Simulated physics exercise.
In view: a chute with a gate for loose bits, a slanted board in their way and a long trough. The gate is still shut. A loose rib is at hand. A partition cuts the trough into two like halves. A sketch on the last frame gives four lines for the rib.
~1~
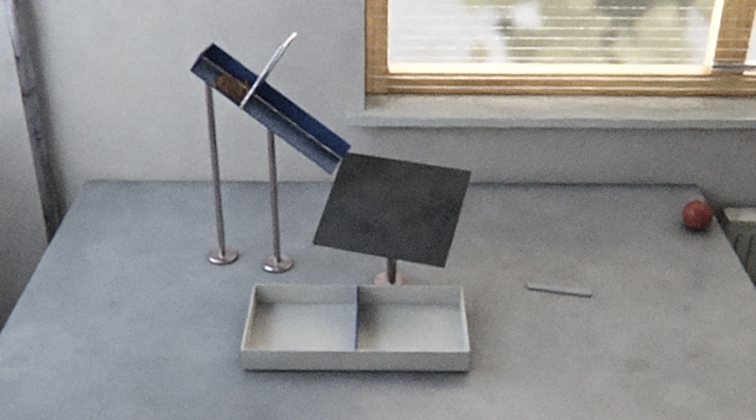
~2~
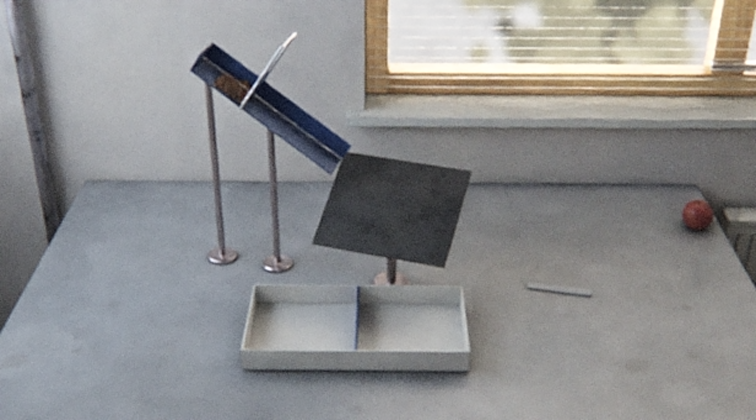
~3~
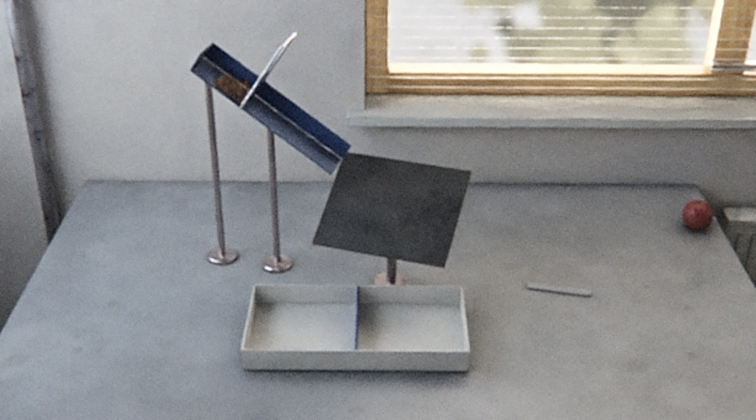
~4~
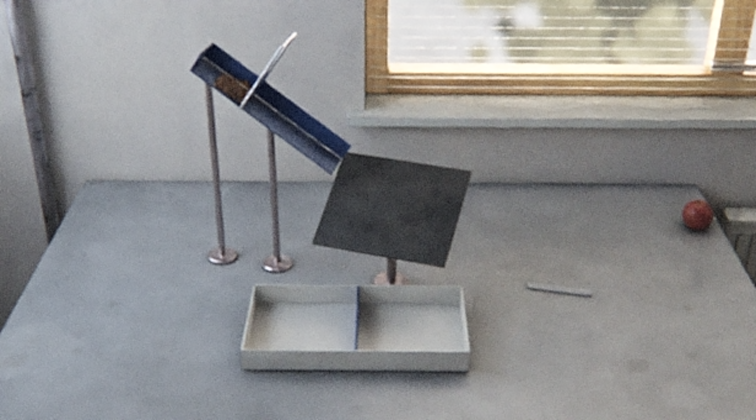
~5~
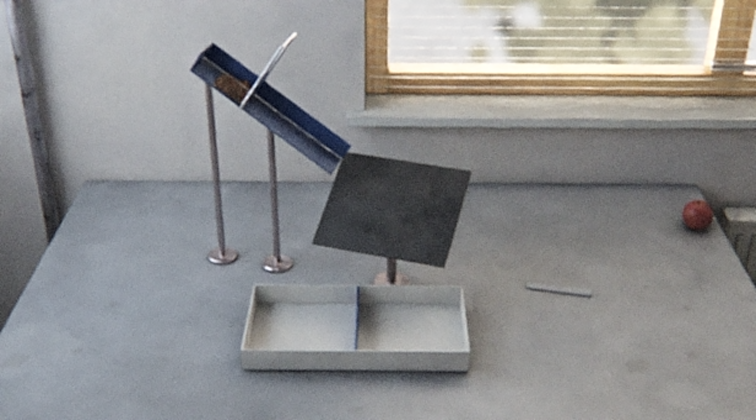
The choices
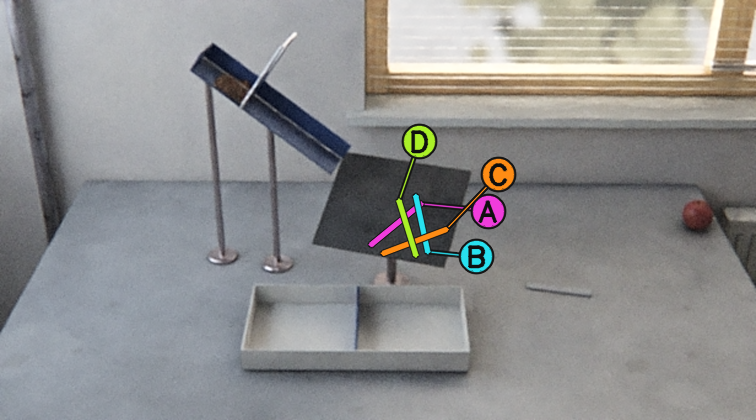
Nothing moves on the grey tabletop, seen from slightly above by a still camera, with a pale wall and a wood-framed window behind. A blue chute on two thin stands slopes down to the right, small brown bits resting behind its upright gate. Beside its lower end a dark slanted board stands above a pale trough with a blue divider, while a thin grey strip and a red ball lie still to the right.
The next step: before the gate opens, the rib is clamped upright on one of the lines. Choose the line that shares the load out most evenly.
Choose C.
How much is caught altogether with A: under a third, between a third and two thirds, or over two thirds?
Line A gives over two thirds.
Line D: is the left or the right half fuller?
The right half.
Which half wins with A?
More lands on the left.
On the marked copy, line A from (421, 203) to (371, 244); line B from (415, 196) to (427, 251); line C from (446, 229) to (383, 253); line D from (399, 200) to (415, 255).
Choosing A, of what is caught, most in the left half, a small part in the right.
Choosing B, of what is caught, a small part in the left half, nearly all in the right.
Choosing C, of what is caught, about half in the left half, about half in the right.
Choosing D, of what is caught, a small part in the left half, nearly all in the right.
